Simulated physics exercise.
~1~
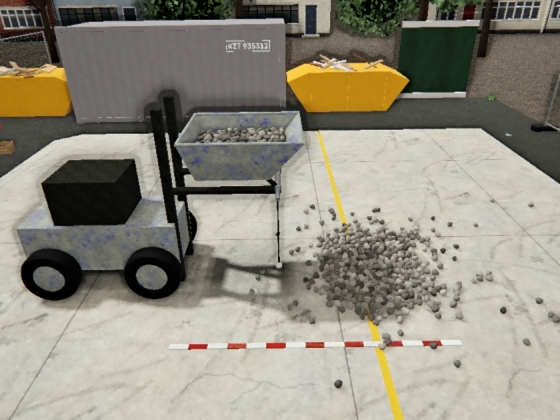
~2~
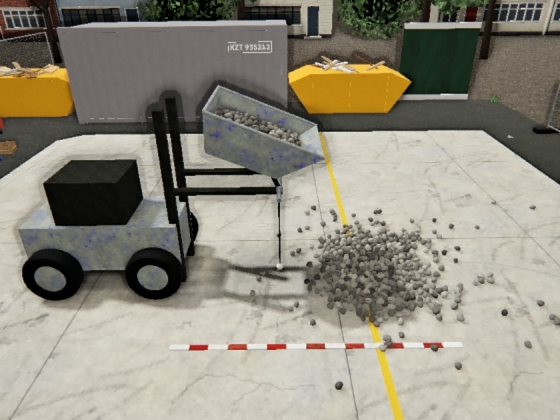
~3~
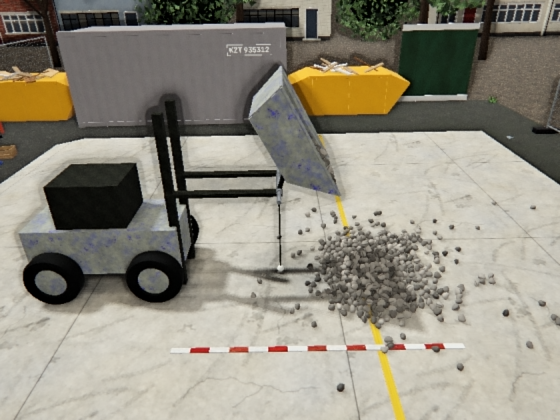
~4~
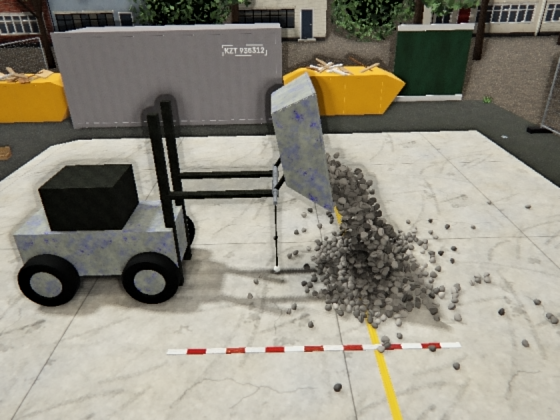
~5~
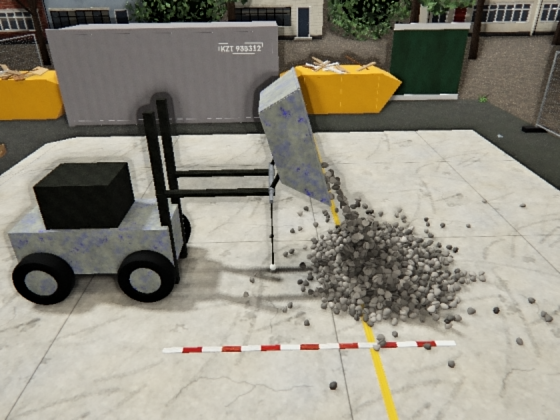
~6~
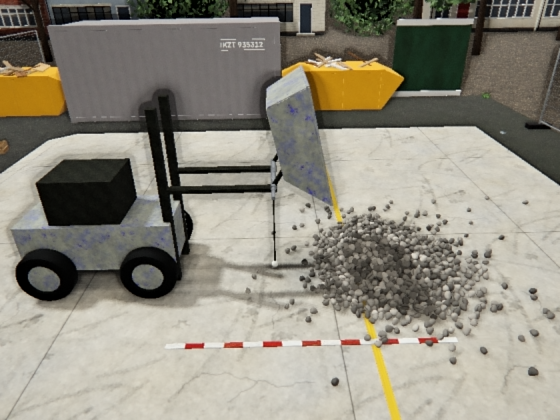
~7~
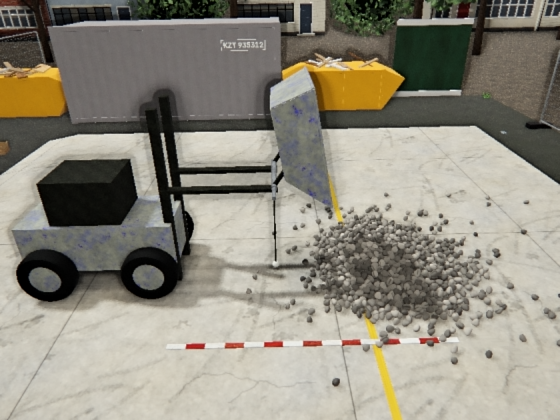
Grey skip on a small black-masted loader tipping forward, pouring stones onto an existing heap, jerking back and forth, and ending empty, steeply tilted.
